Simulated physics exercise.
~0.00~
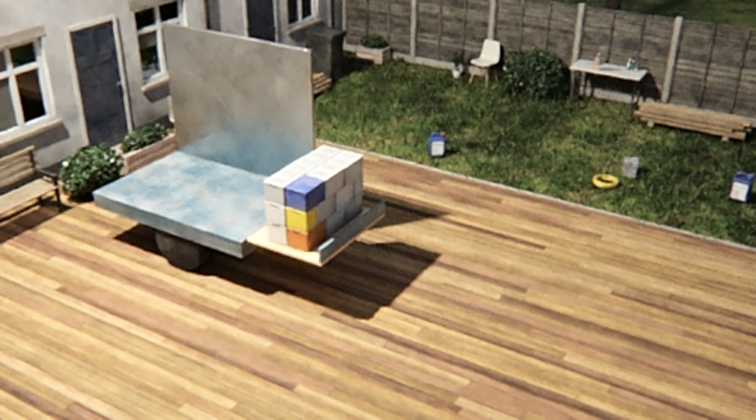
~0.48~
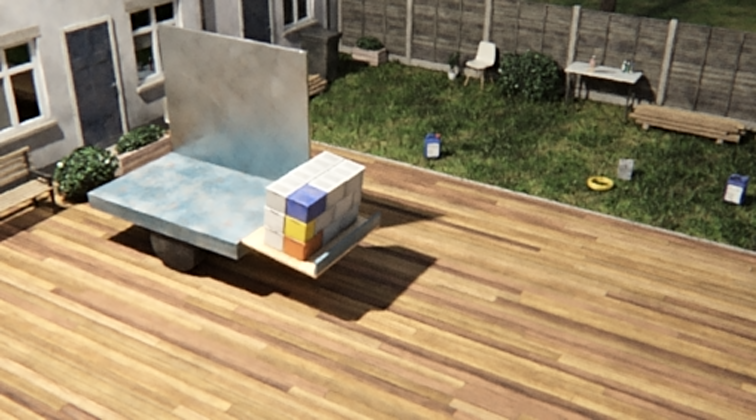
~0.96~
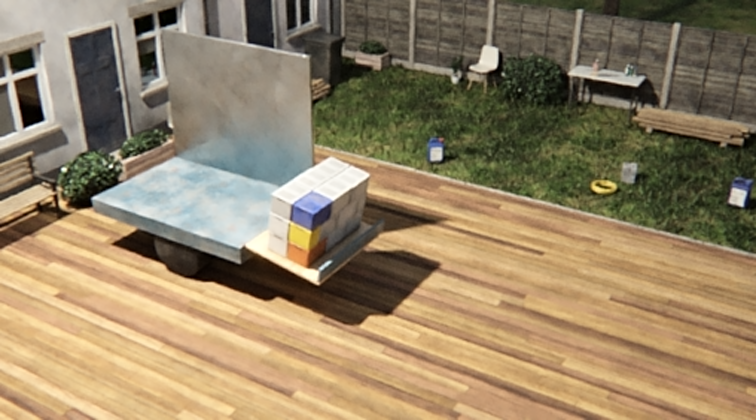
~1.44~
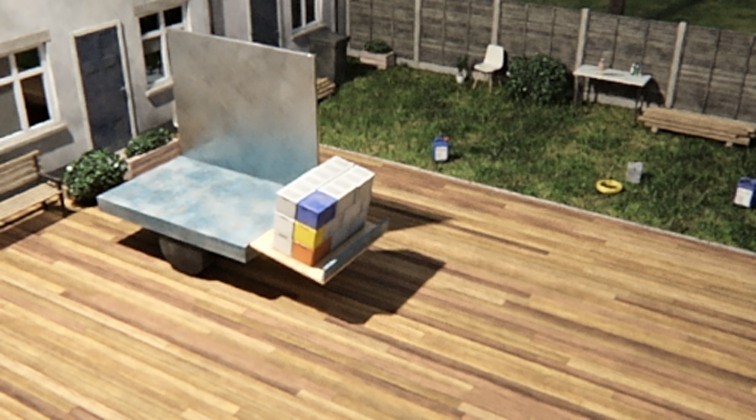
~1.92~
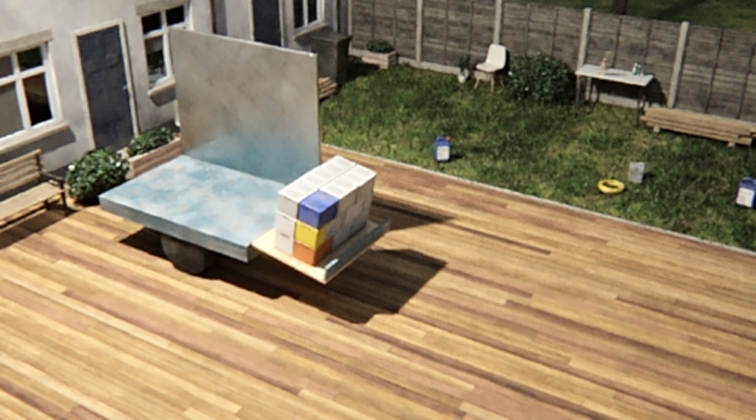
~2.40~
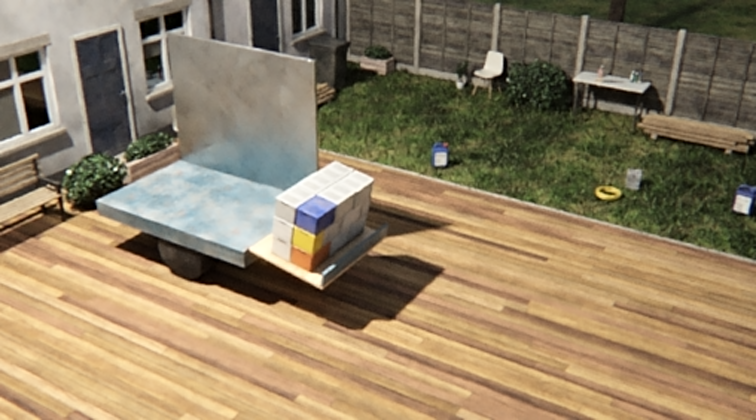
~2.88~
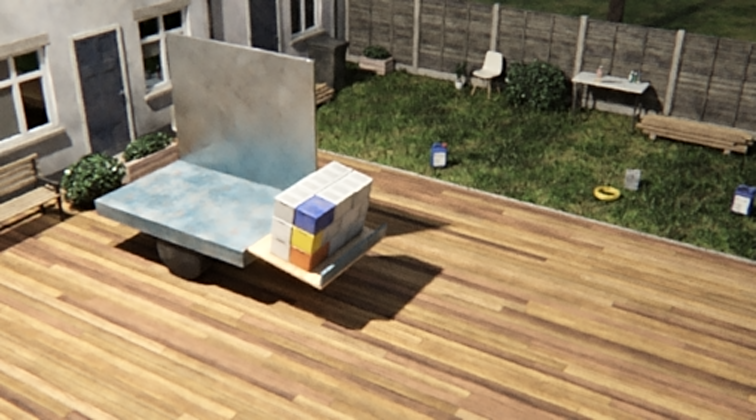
In a back yard, a stack of mostly white block-like totes, with blue, yellow and orange ones at the near corner, sits on a lorry's tail lift as the platform tips gently downward and stops, leaving the whole stack aboard, leaning slightly with the slope.
